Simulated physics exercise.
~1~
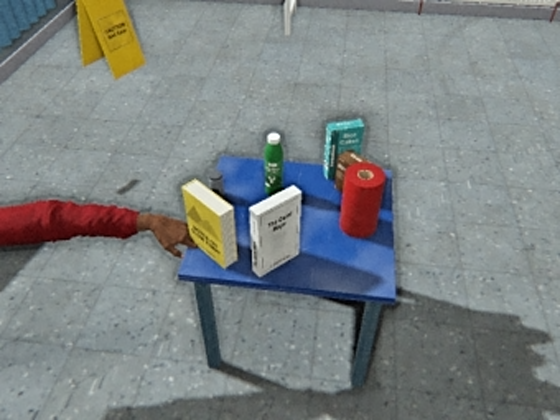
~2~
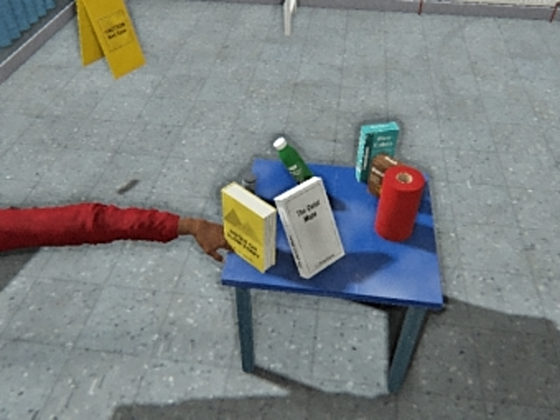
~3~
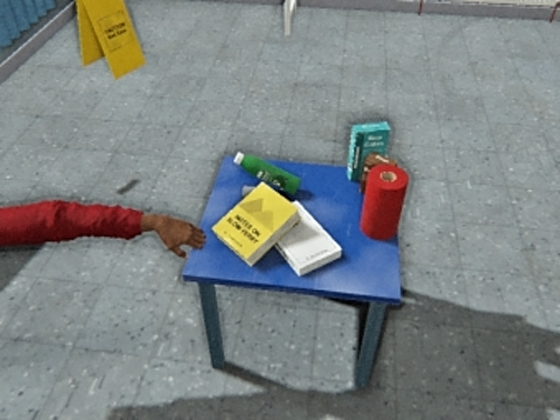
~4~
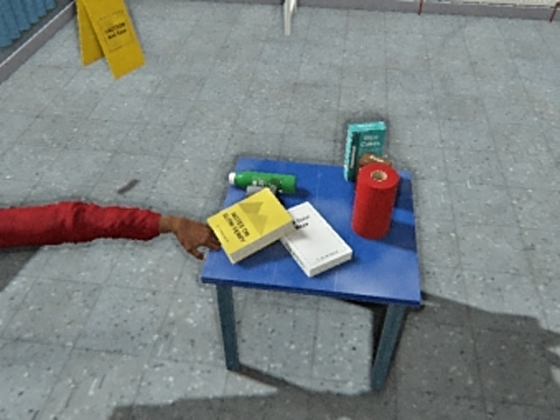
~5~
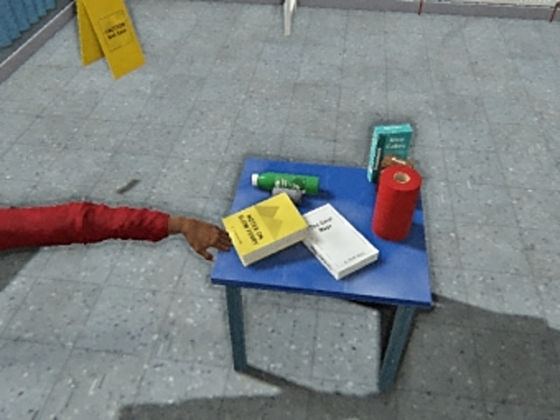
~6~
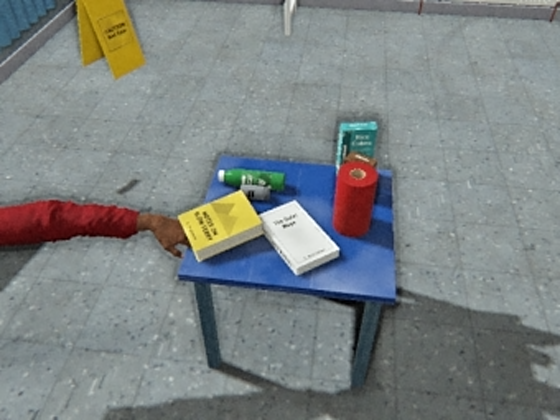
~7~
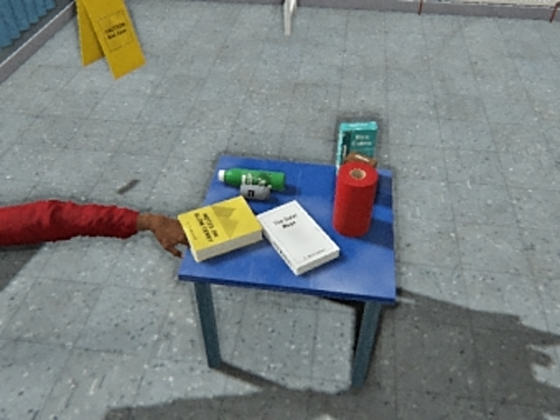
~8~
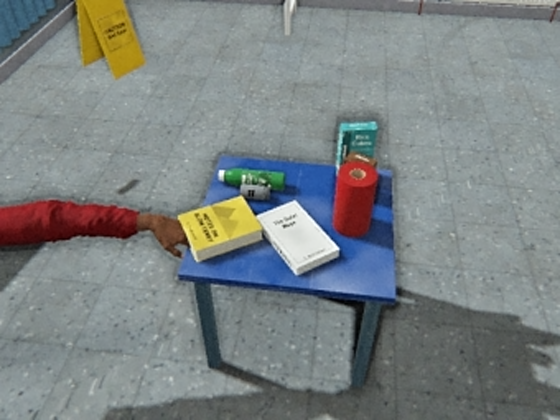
A small blue table jerked right and left beside a red-sleeved arm, toppling a green bottle, a small grey item, a yellow book and a white book, which ended lying flat while the red roll and the turquoise and brown packets stayed standing.
